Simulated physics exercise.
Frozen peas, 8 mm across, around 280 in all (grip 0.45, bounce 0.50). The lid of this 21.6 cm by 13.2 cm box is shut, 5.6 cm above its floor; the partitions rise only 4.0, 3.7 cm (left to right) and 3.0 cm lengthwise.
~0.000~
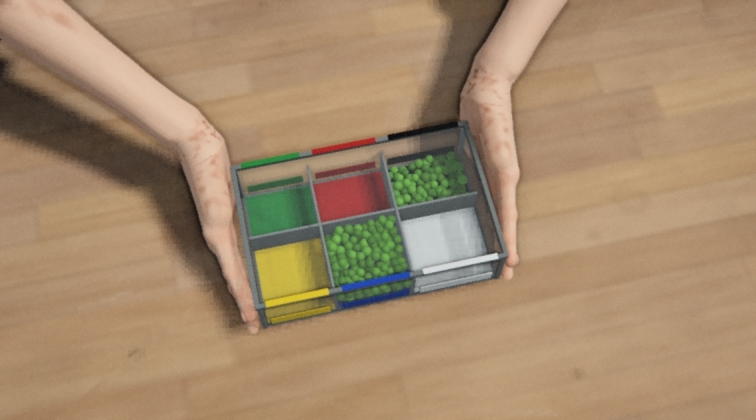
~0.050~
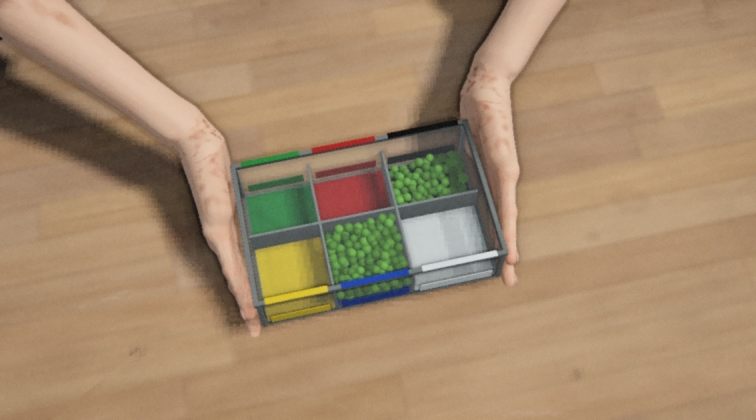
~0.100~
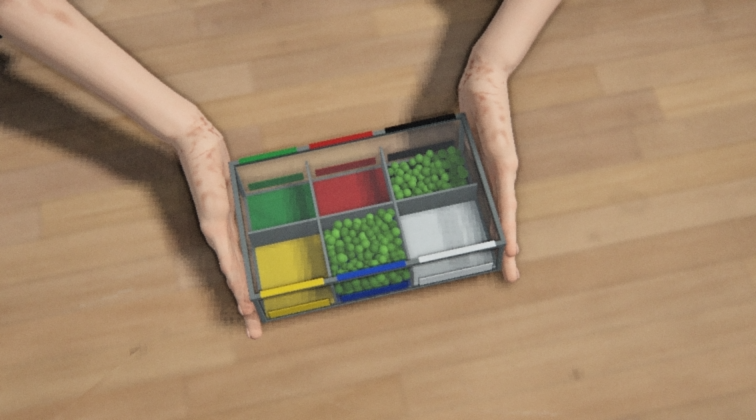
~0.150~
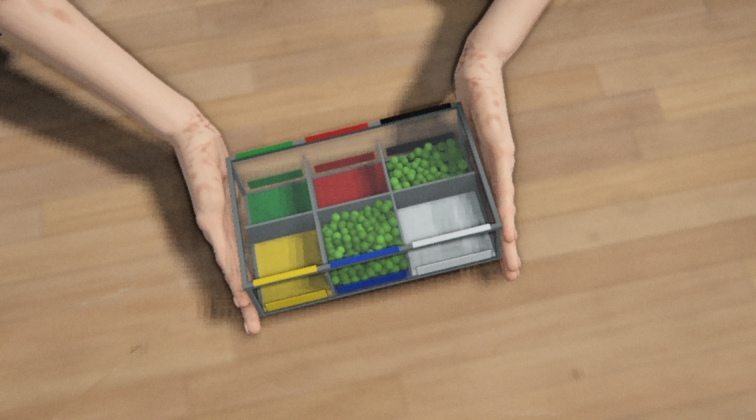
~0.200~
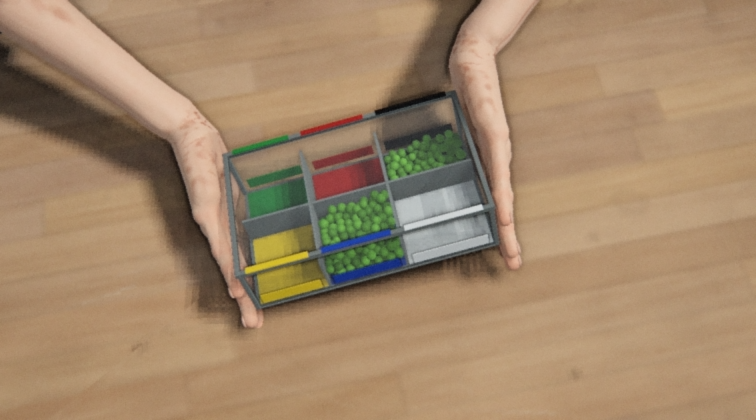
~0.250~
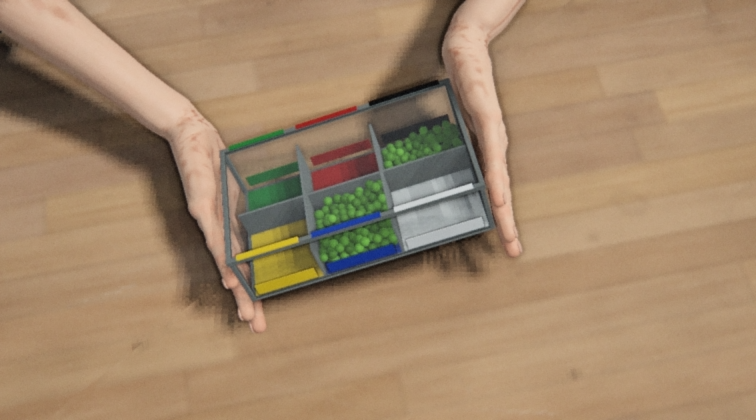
Two hands tilting a clear lidded box of coloured compartments above a wooden floor, green peas sitting in the blue and black sections.
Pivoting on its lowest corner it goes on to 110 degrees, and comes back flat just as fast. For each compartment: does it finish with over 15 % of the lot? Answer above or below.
Red: Above, blue: Below, green: Above, yellow: Below, white: Below, black: Above.
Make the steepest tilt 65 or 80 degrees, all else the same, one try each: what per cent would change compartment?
Some 20 and 45 per cent.
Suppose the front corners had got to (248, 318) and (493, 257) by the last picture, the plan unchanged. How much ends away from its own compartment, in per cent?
In that case some 40 per cent.
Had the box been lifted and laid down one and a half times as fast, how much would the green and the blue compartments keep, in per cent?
Then: Green 30, blue 5.
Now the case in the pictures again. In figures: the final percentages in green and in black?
Green 30; black 20.
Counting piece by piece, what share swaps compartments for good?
About 70 per cent.
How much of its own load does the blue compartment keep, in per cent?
Some 10 per cent.
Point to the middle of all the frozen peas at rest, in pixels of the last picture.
Around (337, 192).
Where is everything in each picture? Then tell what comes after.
The first picture shows box tilt 0 degrees, front corners at (259, 305) and (503, 254); blue 70 %, black 30 %.
The second picture shows box tilt 1 degrees, front corners at (258, 302) and (503, 251).
The third picture shows box tilt 5 degrees, front corners at (254, 296) and (501, 241), lowest corner left back.
The fourth picture shows box tilt 10 degrees, front corners at (248, 285) and (496, 225), lowest corner left back.
The fifth picture shows box tilt 16 degrees, front corners at (240, 273) and (489, 205), lowest corner left back.
The sixth picture shows box tilt 22 degrees, front corners at (231, 261) and (480, 184), lowest corner left back; blue 70 %, black 30 %. The box's pace is about 115 degrees a second.
After 1.10 s, tilt 110 degrees; red 30 %, blue 20 %, green 20 %, black 25 %.
After 1.67 s, tilt 48 degrees; red 45 %, blue 5 %, green 30 %, black 25 %.
After 2.29 s, tilt 0 degrees; red 40 %, blue 5 %, green 30 %, black 25 %.
By 2.8 s all is still; red 40 %, blue 5 %, green 30 %, yellow 0 %, white 0 %, black 20 %.
